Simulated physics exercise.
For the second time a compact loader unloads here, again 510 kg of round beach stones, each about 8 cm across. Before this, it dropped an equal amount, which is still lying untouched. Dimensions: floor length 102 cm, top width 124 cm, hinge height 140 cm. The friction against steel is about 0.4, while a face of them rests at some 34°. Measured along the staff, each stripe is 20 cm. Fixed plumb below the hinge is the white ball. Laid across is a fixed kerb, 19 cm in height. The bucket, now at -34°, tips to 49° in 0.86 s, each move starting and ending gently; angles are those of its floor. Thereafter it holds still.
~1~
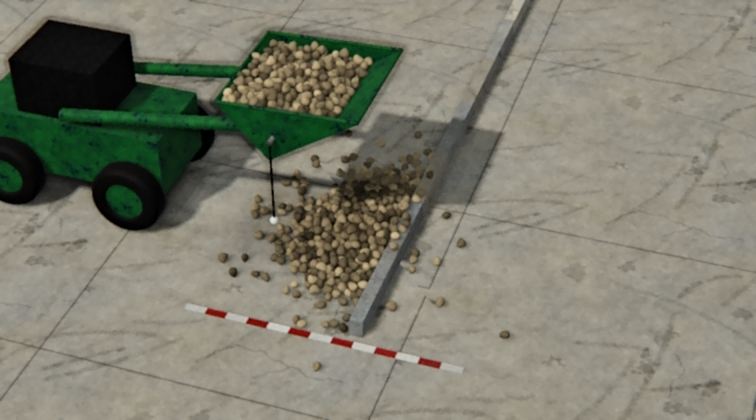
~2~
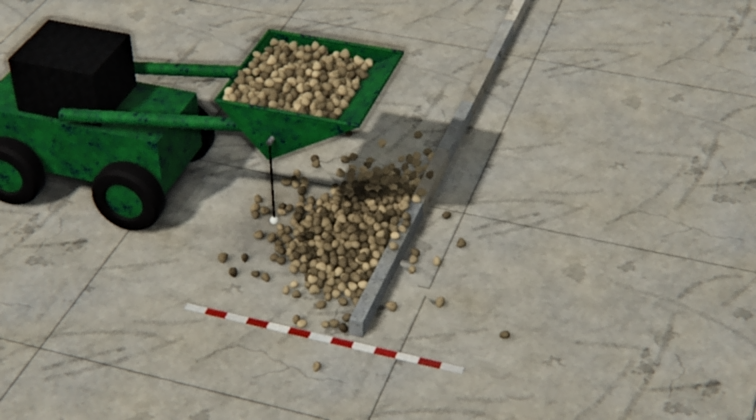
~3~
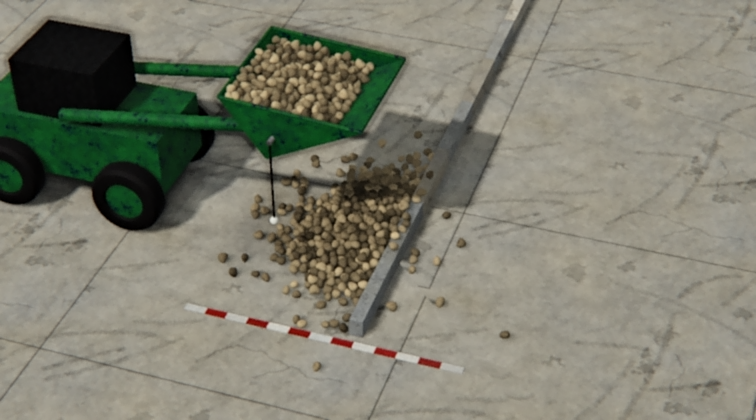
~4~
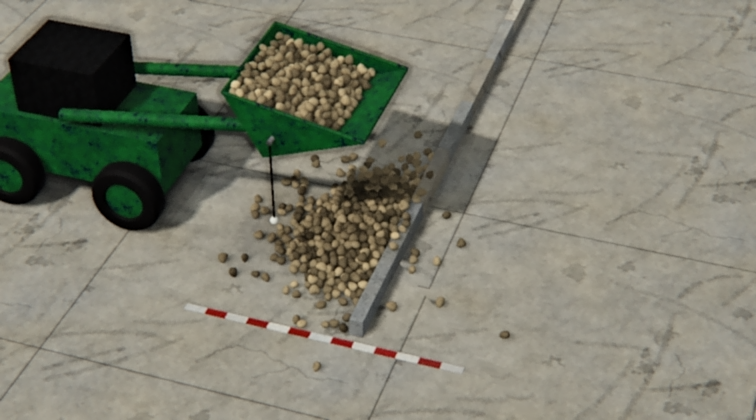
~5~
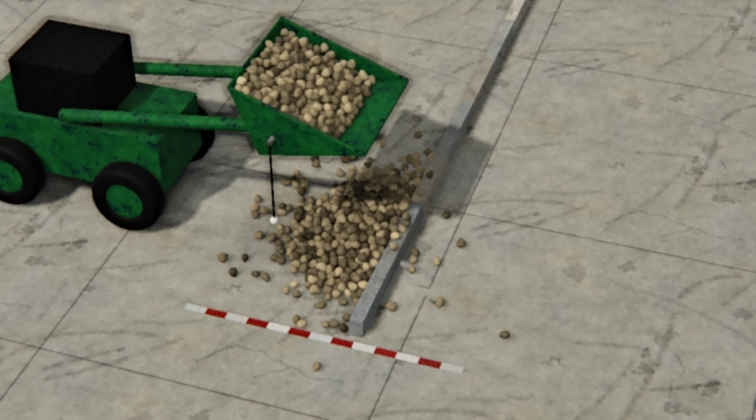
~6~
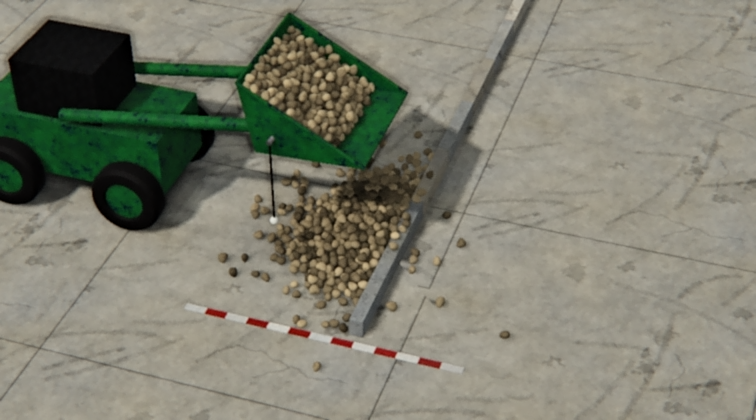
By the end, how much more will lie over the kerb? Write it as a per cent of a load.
About 42 per cent.
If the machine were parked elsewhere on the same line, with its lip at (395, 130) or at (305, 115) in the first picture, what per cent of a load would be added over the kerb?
Around 80 and 0 percent respectively.
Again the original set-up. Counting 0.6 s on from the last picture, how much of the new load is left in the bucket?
About 50 per cent is held.
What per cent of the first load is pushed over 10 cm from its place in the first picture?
Estimate: 20 %, roughly.
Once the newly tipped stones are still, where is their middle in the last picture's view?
Their middle rests near (391, 231).
Then, 0.3 s after the last picture the floor is at 36°; in per cent of one load, 100 in the bucket, 99 on this side of the kerb, 2 over the kerb; the foremost stones are at (439, 273).
Then, 0.6 s after the last picture the floor is at 49°; in per cent of one load, 52 in the bucket, 146 on this side of the kerb, 2 over the kerb; the foremost stones are at (439, 273).
Then, 0.9 s after the last picture the floor is at 49°; in per cent of one load, 2 in the bucket, 173 on this side of the kerb, 24 over the kerb; the foremost stones are at (476, 270).
Then, 3.7 s after the last picture the floor is at 49°; in per cent of one load, 0 in the bucket, 157 on this side of the kerb, 43 over the kerb; the foremost stones are at (634, 286). Net gain over the kerb, 42.
